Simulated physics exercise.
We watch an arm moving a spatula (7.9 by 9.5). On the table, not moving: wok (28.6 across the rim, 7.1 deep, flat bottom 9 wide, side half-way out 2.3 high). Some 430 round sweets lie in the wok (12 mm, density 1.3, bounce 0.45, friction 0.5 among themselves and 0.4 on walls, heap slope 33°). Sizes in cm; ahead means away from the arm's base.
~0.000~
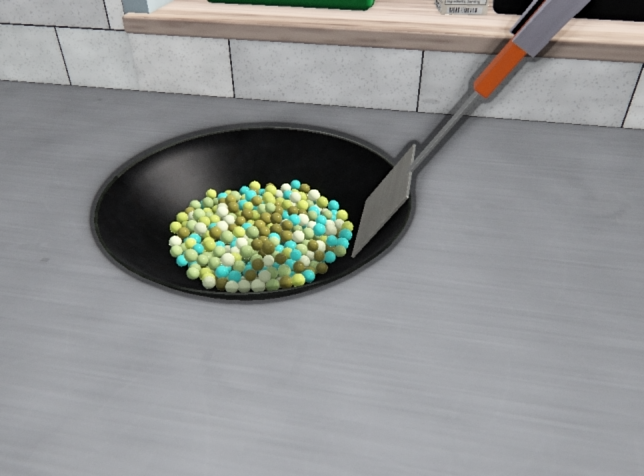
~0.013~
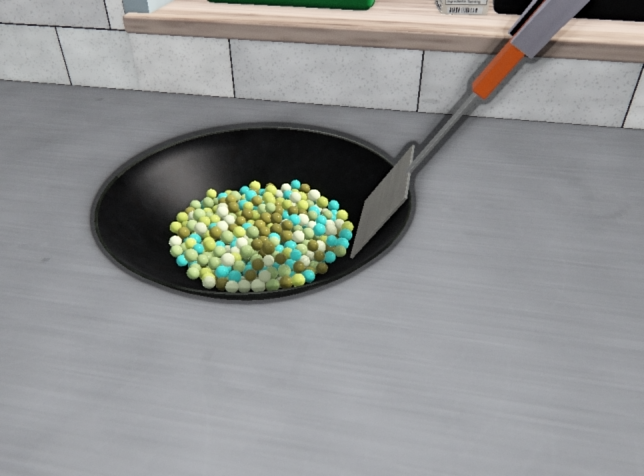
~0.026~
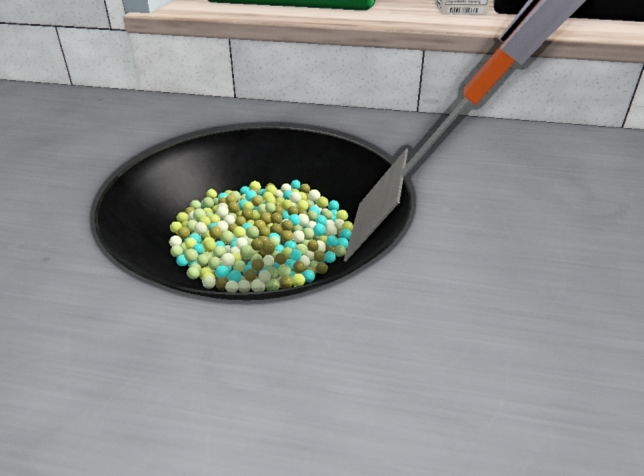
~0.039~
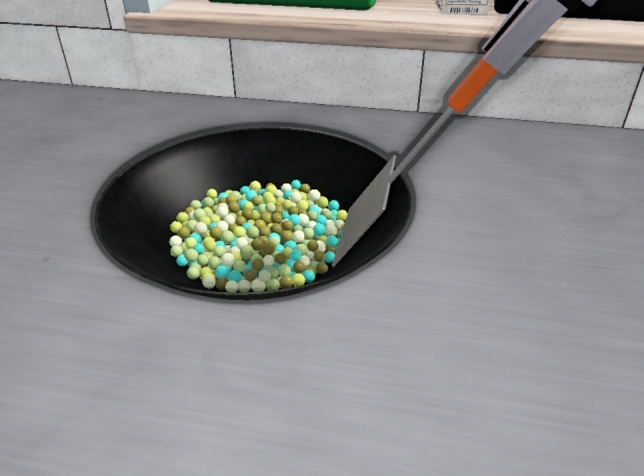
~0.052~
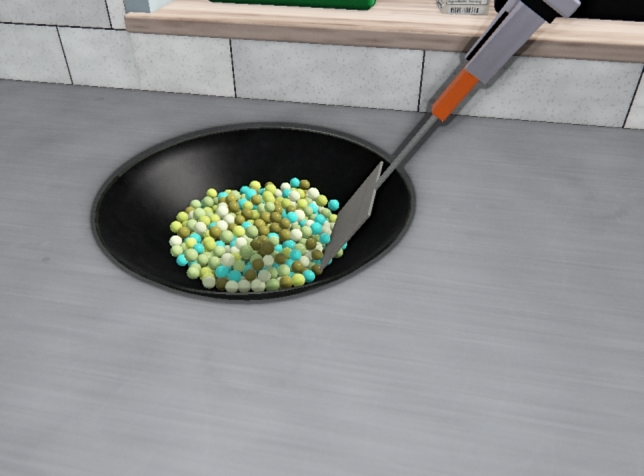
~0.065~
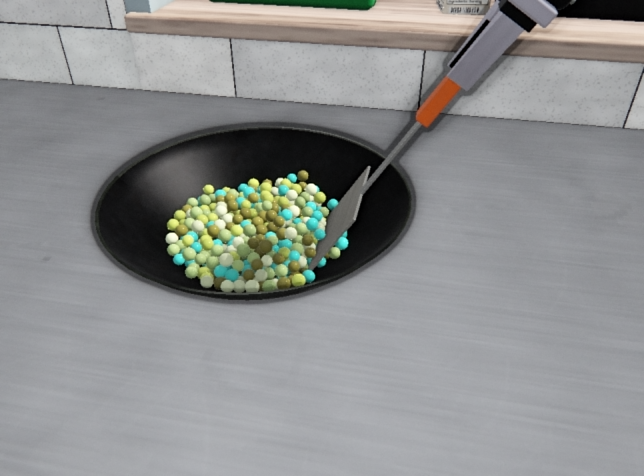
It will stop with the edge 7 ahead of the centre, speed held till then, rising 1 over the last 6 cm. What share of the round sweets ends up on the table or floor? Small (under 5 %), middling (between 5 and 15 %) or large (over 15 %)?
On the table or floor the share is large, over 15 %.
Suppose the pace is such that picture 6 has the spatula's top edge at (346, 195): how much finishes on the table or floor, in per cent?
About 45 per cent.
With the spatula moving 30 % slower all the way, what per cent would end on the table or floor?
It would be near 15 per cent.
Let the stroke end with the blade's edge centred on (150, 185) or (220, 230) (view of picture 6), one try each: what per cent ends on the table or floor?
About 60 and 5 per cent.
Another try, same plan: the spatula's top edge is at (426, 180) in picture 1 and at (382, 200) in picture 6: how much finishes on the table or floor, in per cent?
Some 15 per cent.
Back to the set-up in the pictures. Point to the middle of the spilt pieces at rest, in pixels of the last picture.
Near (53, 228).
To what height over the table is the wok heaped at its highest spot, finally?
Some 8.0 cm.
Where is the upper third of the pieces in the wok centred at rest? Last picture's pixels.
Near (165, 199).
After 0.11 s, sloping 58°, highest piece 7 above the table; 434 in the wok.
After 0.16 s, sloping 58°, highest piece 7 above the table; 434 in the wok.
After 0.38 s, sloping 58°, highest piece 9 above the table; 321 in the wok, 51 on the table or floor, 62 on the blade or in flight.
After 1.43 s, sloping 58°, highest piece 7 above the table; 318 in the wok, 116 on the table or floor.
At rest, 318 in the wok, 116 on the table or floor. That is 27 % on the table or floor.
